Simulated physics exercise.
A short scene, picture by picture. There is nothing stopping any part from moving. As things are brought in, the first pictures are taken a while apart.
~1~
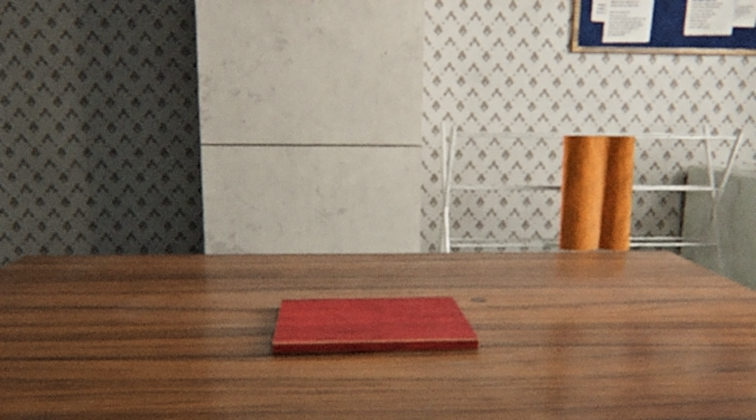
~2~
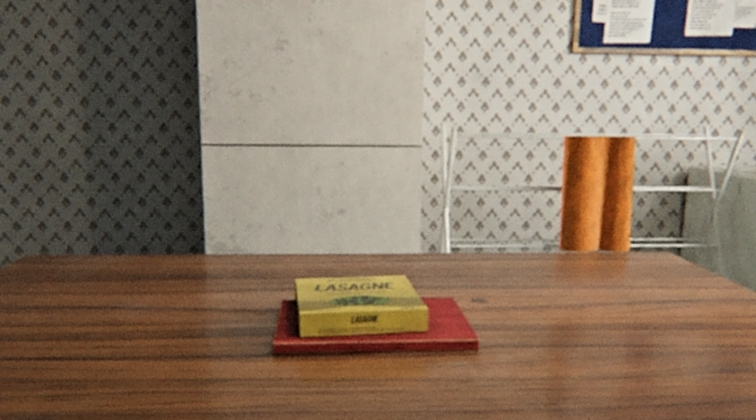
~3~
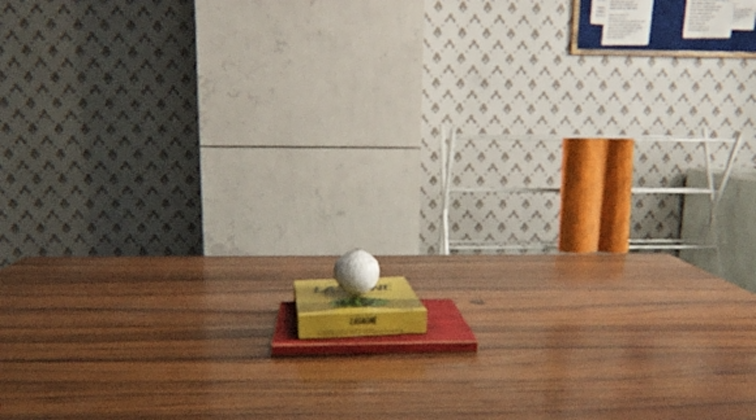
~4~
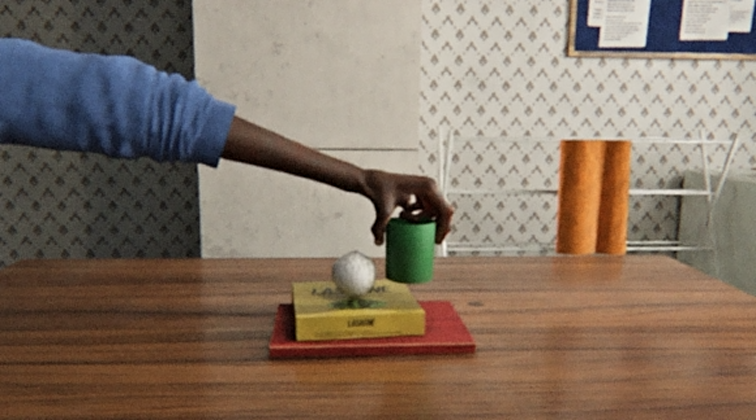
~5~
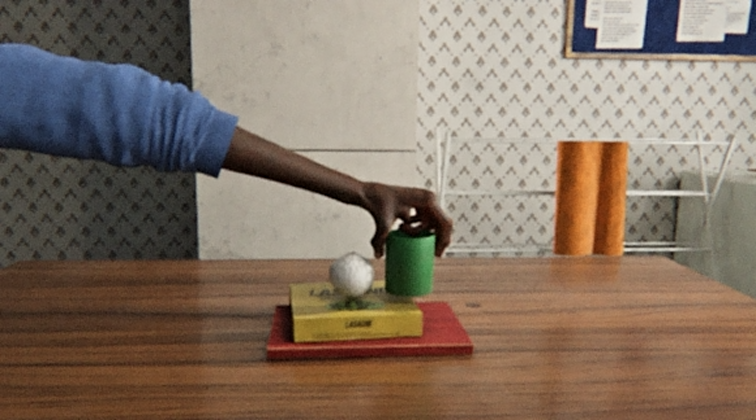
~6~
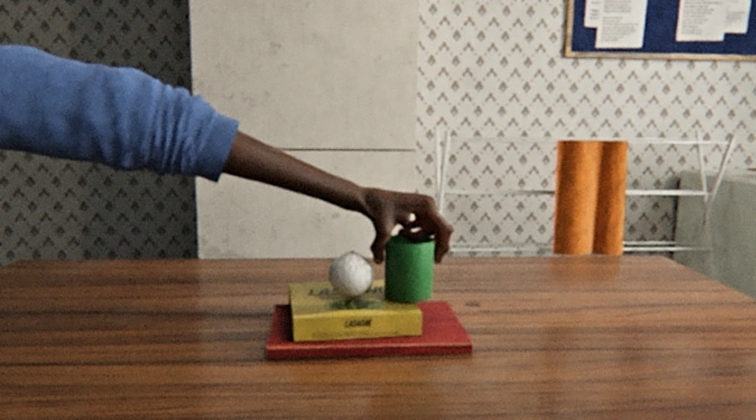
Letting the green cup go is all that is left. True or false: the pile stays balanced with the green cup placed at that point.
True.
Then, 0.70 s on from there, no change.
Then, 1.40 s on from there, green cup resting near (409, 268).
In the end, all 4 unmoved. At the end, from the last picture's camera, green cup near (409, 268). The pile holds.
